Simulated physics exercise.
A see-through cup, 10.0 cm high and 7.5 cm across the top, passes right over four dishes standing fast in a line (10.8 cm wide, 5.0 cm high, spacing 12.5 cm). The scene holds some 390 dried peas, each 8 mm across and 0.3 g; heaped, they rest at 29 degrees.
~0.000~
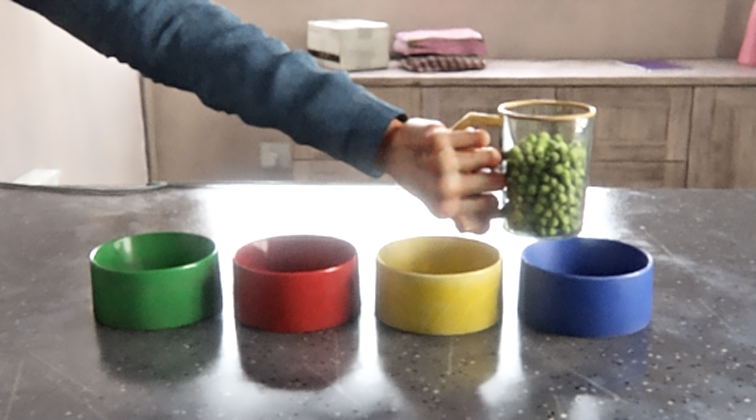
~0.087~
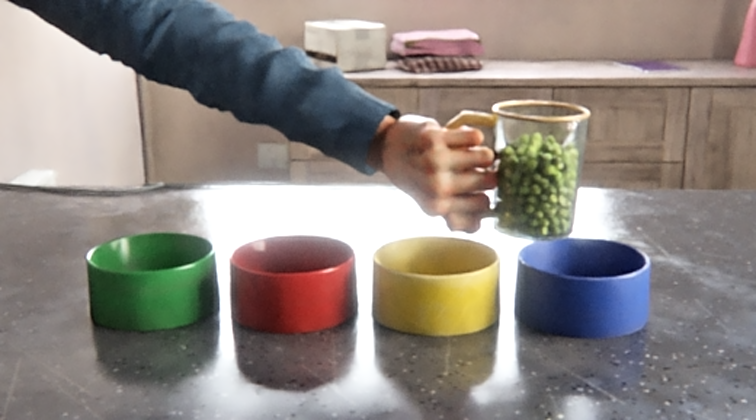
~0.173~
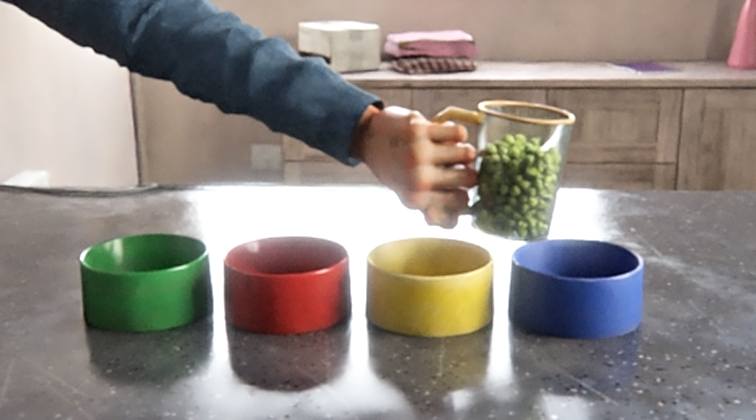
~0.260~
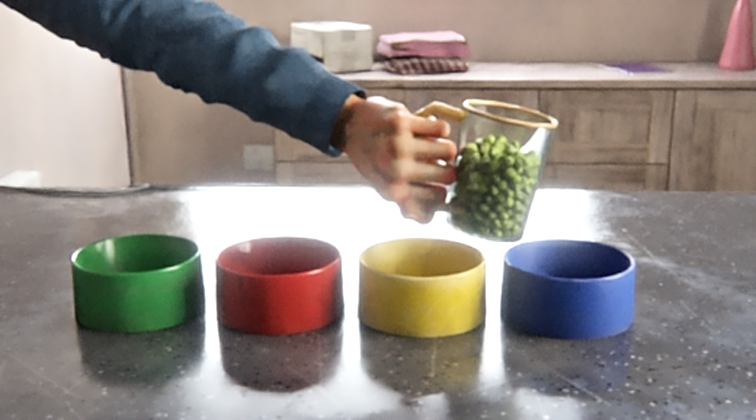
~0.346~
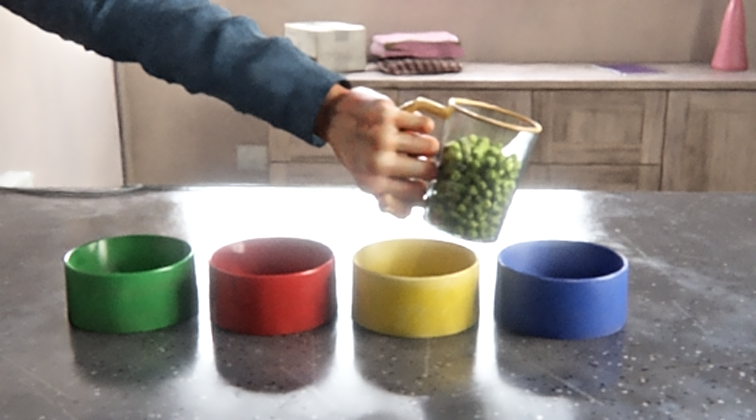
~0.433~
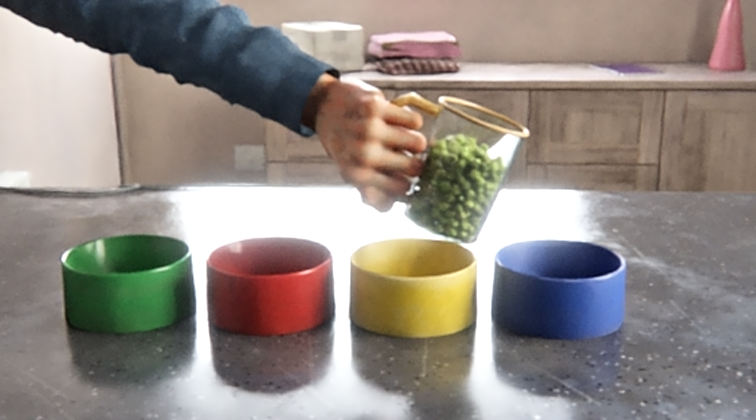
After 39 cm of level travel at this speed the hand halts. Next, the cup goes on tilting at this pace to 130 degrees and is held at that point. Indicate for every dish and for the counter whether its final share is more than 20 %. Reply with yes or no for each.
Red: Yes, blue: No, green: No, yellow: No, counter: No.
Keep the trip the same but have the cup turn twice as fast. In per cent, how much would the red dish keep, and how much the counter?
Shares: Red dish 0, counter 0.
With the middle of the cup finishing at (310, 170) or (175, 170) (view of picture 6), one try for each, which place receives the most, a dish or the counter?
Yellow; red.
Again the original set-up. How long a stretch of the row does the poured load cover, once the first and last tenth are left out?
7 centimetres.
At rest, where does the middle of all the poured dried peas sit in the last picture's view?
Centre at rest, approx.: (264, 290) px.
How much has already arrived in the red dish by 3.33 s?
By that moment it's near 90 percent.
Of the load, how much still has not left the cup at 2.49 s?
0 per cent.
Then, at 1.67 s, tilt 87 degrees; cup holds 100 %.
After 2.49 s, tilt 130 degrees; cup holds 0 %, red 90 %.
After 3.33 s, tilt 130 degrees; cup holds 0 %, red 90 %.
In the end, at 3.6 s, red 90 %, blue 0 %, green 0 %, yellow 0 %, counter 10 %.
